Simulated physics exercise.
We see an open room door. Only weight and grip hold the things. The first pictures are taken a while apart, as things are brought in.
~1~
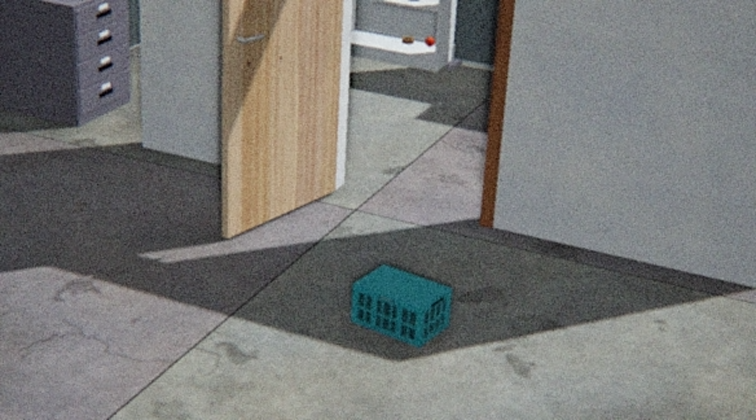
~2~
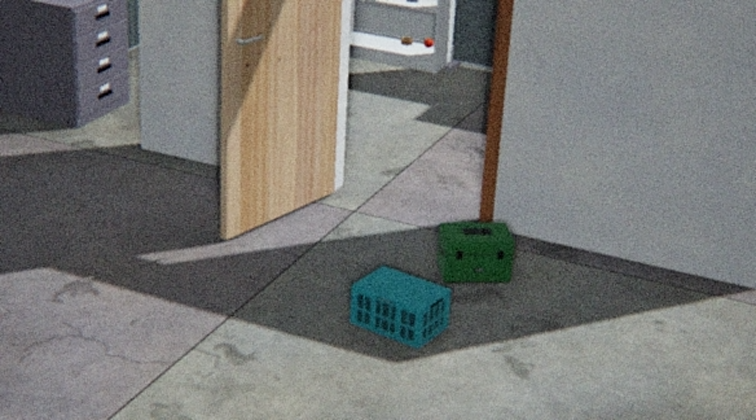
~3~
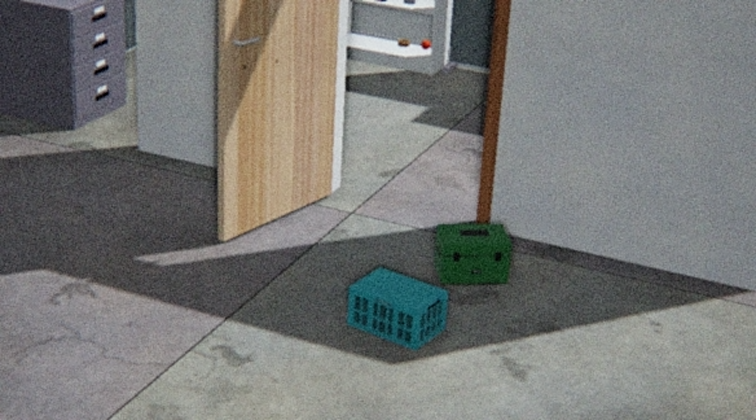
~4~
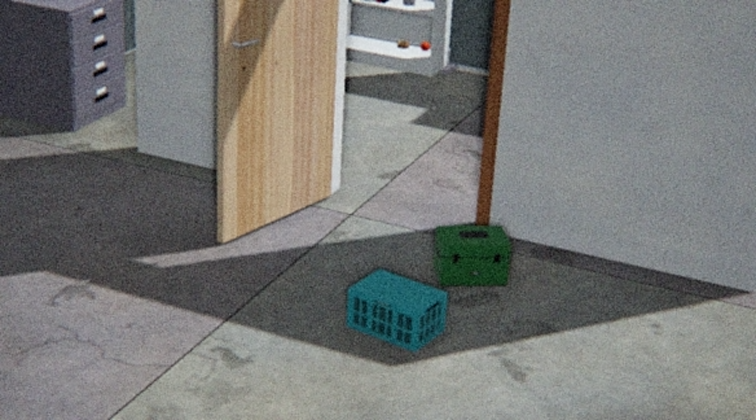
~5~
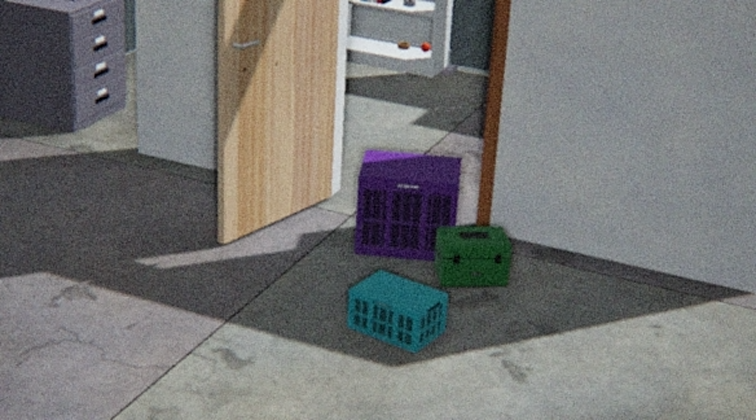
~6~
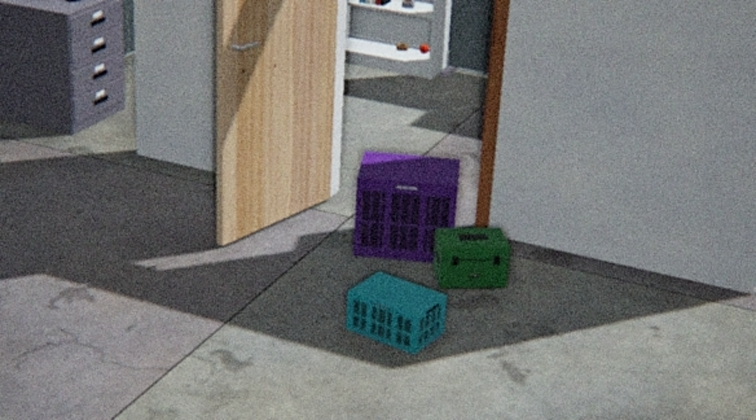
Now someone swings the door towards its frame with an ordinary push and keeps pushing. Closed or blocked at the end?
Outcome: The door jams.
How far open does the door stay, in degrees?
About 55°.
Then, 0.70 s later than the last frame, door at 93°.
Then, 1.20 s later than the last frame, door at 76°.
Then, 1.60 s later than the last frame, door at 59°.
When it is over, door at 54°; all 3 as before. End places, in pixels of the last picture, purple chest near (410, 207).
